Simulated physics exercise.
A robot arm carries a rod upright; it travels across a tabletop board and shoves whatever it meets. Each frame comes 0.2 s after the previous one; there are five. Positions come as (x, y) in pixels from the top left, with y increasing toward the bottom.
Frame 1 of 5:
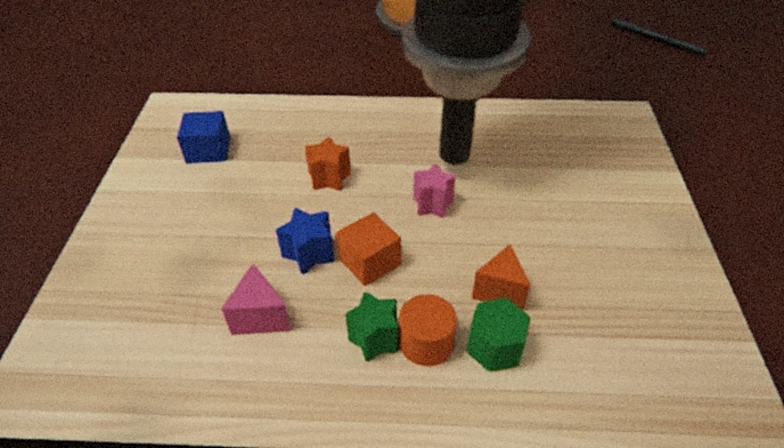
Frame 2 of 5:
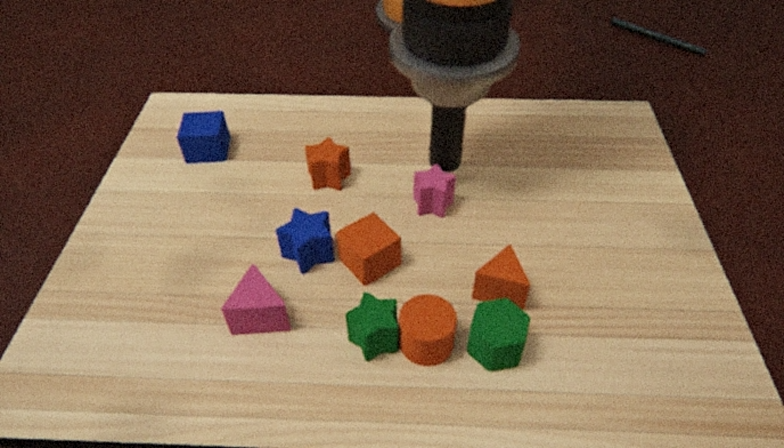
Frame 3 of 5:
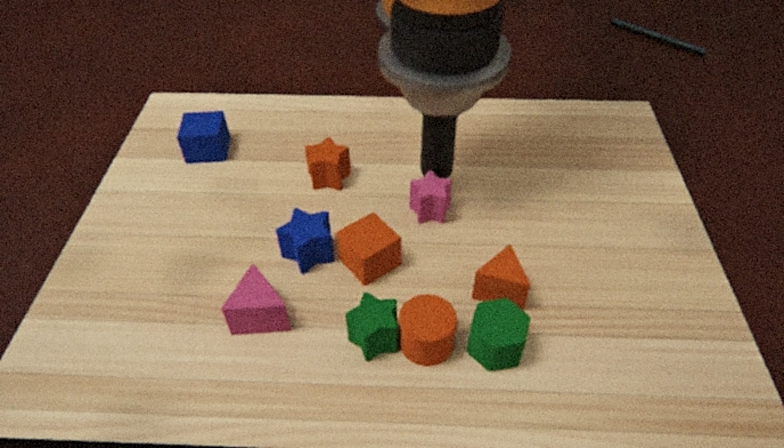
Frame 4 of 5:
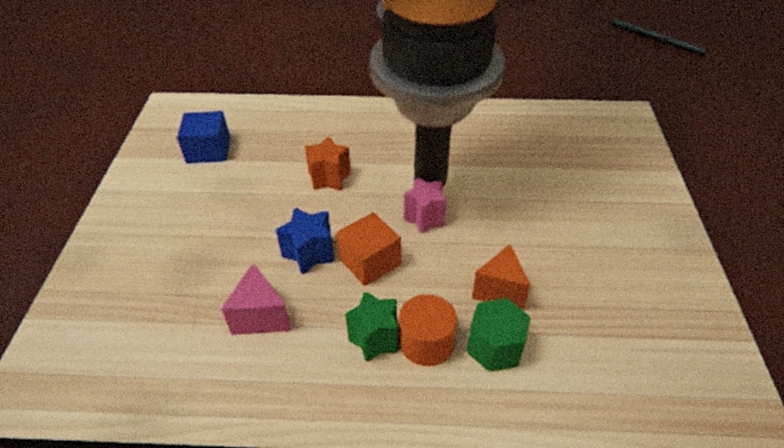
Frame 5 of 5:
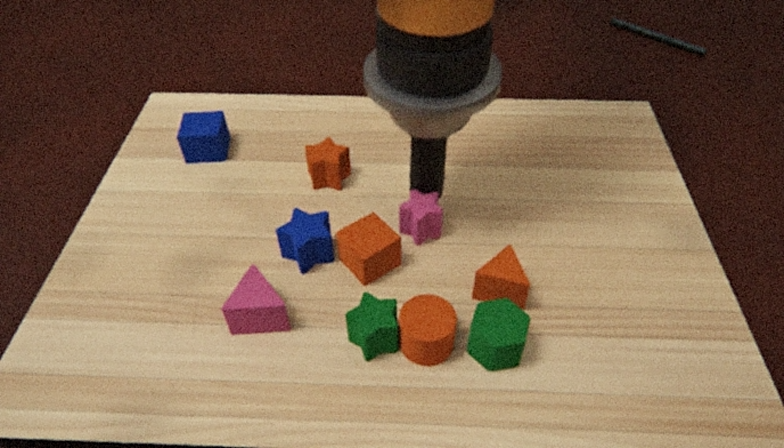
To begin with, a dark rod hangs above a pink star-shaped block on a wooden board scattered with blue, orange, green and pink blocks. The rod moves down and slightly left to the pink star, then pushes it a short way toward the viewer and slightly left, while the other blocks stay still.
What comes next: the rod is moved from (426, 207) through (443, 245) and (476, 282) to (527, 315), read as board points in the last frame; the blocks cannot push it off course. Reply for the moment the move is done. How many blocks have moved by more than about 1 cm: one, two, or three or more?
It moves two blocks.
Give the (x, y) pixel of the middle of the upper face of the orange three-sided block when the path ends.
It should be at about (572, 300).
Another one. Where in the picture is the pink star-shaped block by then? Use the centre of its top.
About (426, 245).
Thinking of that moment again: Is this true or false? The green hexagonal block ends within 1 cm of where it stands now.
The statement is correct.
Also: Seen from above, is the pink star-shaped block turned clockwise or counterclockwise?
The twist is clockwise.
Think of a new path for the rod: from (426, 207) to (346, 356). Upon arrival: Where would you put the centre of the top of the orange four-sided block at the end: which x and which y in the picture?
That would be at about pixel (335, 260).
The first path, step by step. One third of the way, rod (444, 231); pink star-shaped block (422, 238), turned 30° clockwise.
Two thirds of the way, rod (480, 268); pink star-shaped block (426, 245), turned 65° clockwise; orange three-sided block (515, 271).
At the end, rod (531, 300); pink star-shaped block (426, 245), turned 65° clockwise; green hexagonal block still; orange three-sided block (572, 300), turned 30° anticlockwise.
